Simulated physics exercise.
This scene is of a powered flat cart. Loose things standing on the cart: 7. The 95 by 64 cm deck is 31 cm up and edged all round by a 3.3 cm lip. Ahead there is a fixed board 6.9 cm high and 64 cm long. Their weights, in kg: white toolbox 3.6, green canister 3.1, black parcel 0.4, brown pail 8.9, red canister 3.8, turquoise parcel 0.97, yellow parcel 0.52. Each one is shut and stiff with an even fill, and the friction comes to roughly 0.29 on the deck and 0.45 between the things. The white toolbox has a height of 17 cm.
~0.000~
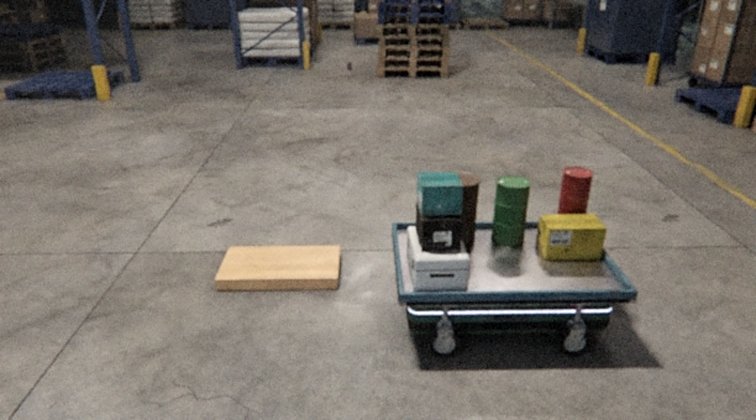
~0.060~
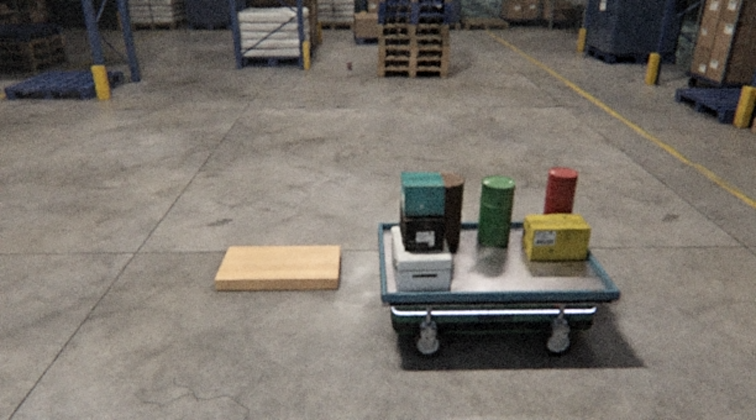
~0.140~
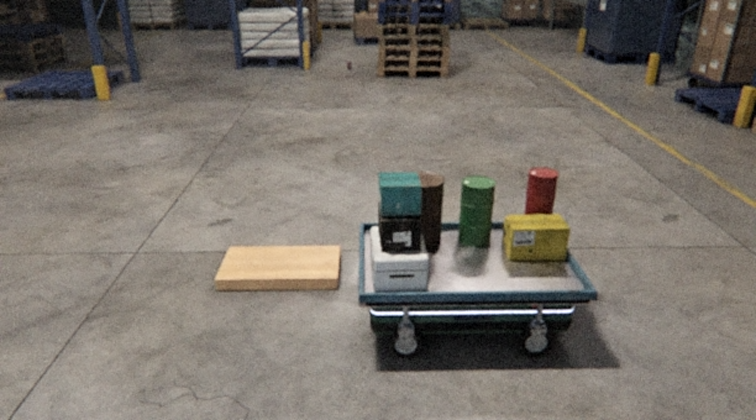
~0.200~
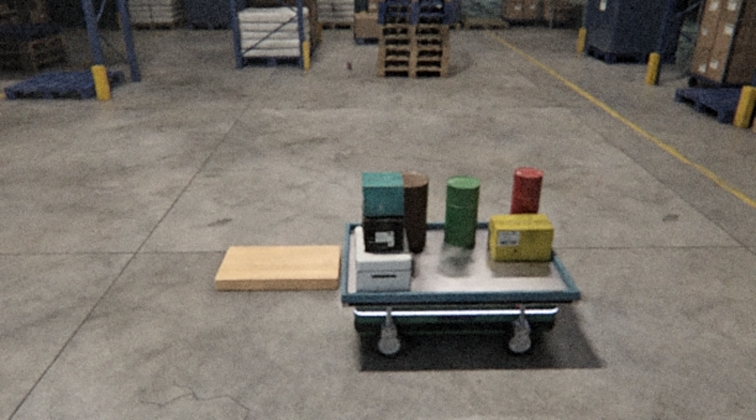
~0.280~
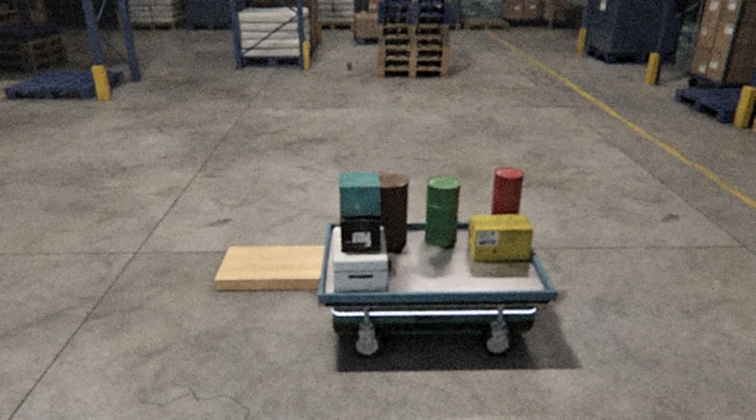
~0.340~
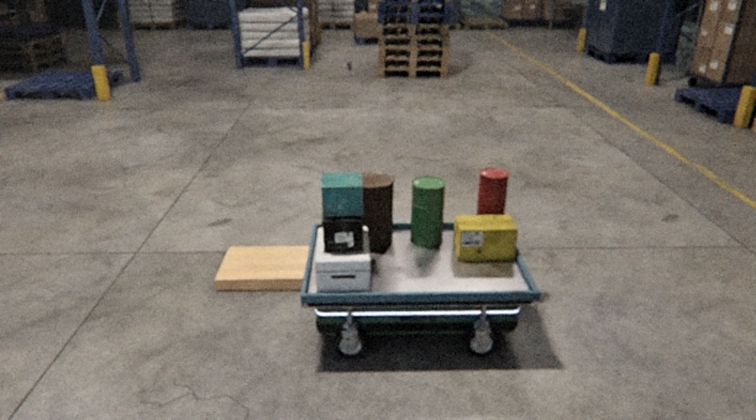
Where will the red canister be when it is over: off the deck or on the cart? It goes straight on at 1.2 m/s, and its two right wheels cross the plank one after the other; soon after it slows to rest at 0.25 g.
It doesn't fall off.
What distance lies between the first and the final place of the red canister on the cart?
32 cm.
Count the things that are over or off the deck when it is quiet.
That makes 5.
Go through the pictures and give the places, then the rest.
In the first picture, 0 cm covered; red canister (573, 204); white toolbox (436, 258).
In the second picture, 7 cm covered; black parcel (421, 225).
In the third picture, 17 cm covered; turquoise parcel (399, 194); yellow parcel (535, 237).
In the fourth picture, 24 cm covered; white toolbox (382, 259); green canister (462, 211).
In the fifth picture, 34 cm covered; black parcel (360, 225); brown pail (387, 211).
In the sixth picture, 41 cm covered; red canister (491, 205); turquoise parcel (342, 194).
By 0.94 s, 113 cm covered; red canister tilted 6° near (343, 182); brown pail tilted 41°; green canister tilted 29°.
By 1.24 s, 149 cm covered; red canister tilted 44° near (251, 206); brown pail on its side; turquoise parcel tilted 54°.
By 1.84 s, 215 cm covered; black parcel and turquoise parcel now off the deck; red canister tilted 64° near (86, 222); brown pail on its side.
When it is over (2.8 s), off the deck, black parcel and turquoise parcel; lying over on the cart, green canister, brown pail and red canister; not toppled but over 10 cm from the start, yellow parcel; the last one within 10 cm of the start. In the last view, red canister near (52, 236).
